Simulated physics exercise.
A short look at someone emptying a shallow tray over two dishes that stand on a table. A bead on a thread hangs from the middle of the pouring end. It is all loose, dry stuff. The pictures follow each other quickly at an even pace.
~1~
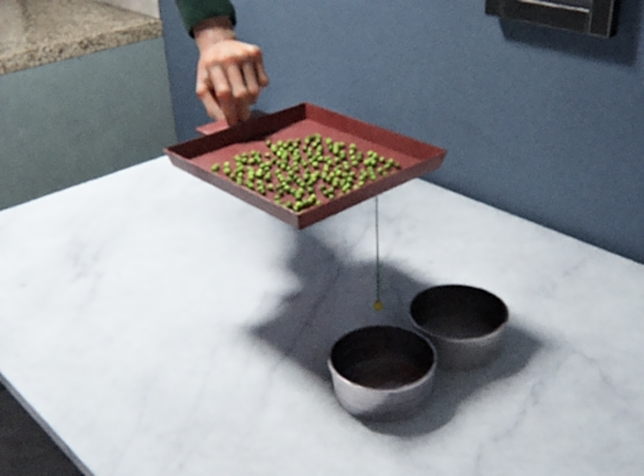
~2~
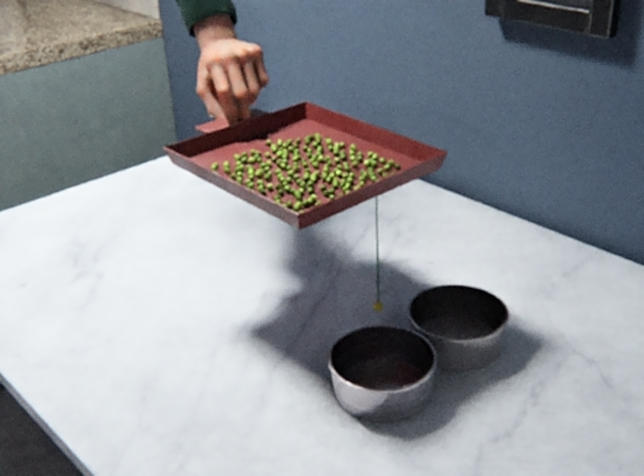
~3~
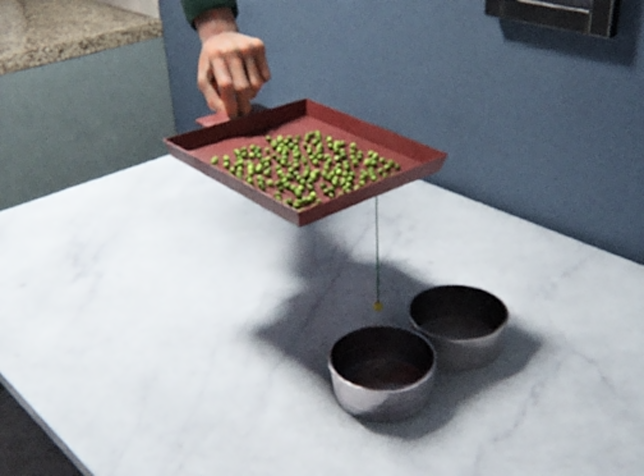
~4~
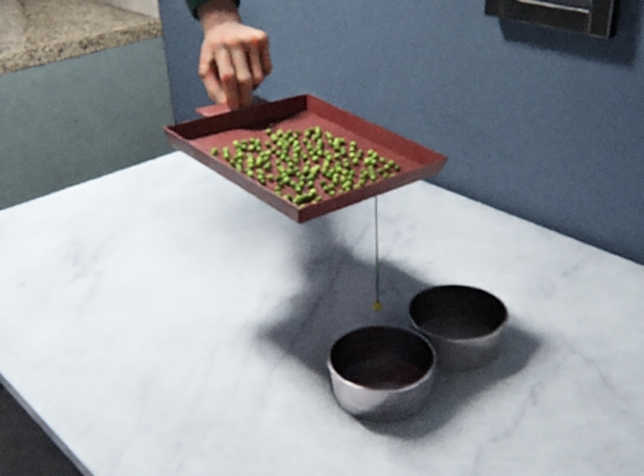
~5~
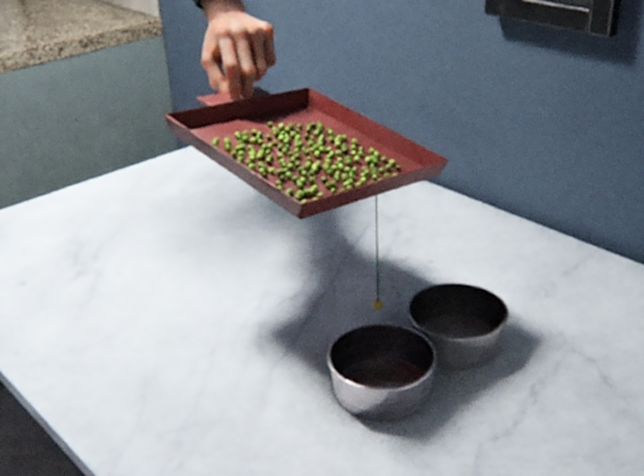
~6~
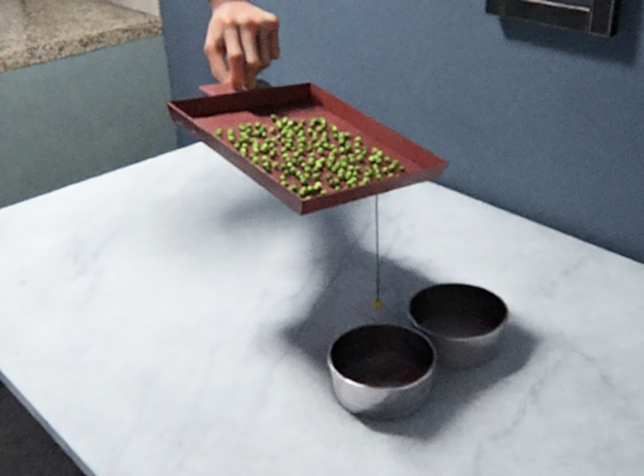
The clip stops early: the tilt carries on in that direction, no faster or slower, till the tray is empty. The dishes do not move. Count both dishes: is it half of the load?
The two hold only the smaller part of the load.
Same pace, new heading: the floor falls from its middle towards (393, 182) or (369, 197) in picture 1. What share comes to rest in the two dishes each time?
The first gives 80 %, the second 80 %.
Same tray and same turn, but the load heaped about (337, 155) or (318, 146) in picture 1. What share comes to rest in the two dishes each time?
Near 40 % and 40 %.
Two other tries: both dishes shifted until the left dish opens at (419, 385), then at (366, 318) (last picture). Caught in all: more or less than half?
At the first place not half, at the second more than half.
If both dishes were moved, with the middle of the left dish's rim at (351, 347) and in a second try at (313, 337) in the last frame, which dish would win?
In turn: The right one; the dish on the right.
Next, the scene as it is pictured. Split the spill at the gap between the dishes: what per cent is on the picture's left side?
About 40 per cent.
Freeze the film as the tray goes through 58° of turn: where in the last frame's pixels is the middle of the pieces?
Around (404, 183).
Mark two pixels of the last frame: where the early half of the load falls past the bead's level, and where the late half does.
Early half (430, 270), late half (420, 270).
Just after the last frame, tray tipped steeply; almost all on the tray; just a few in the right dish; just a few outside both; just a few in the air.
A moment on, tray tipped right over; about a tenth on the tray; roughly a quarter in the right dish; roughly half outside both; about a tenth in the air.
Further on, tray tipped past a quarter turn; roughly a quarter in the right dish; the larger part outside both.
When it is over, tray tipped past a quarter turn; not one in the left dish; roughly a quarter in the right dish; the larger part outside both.
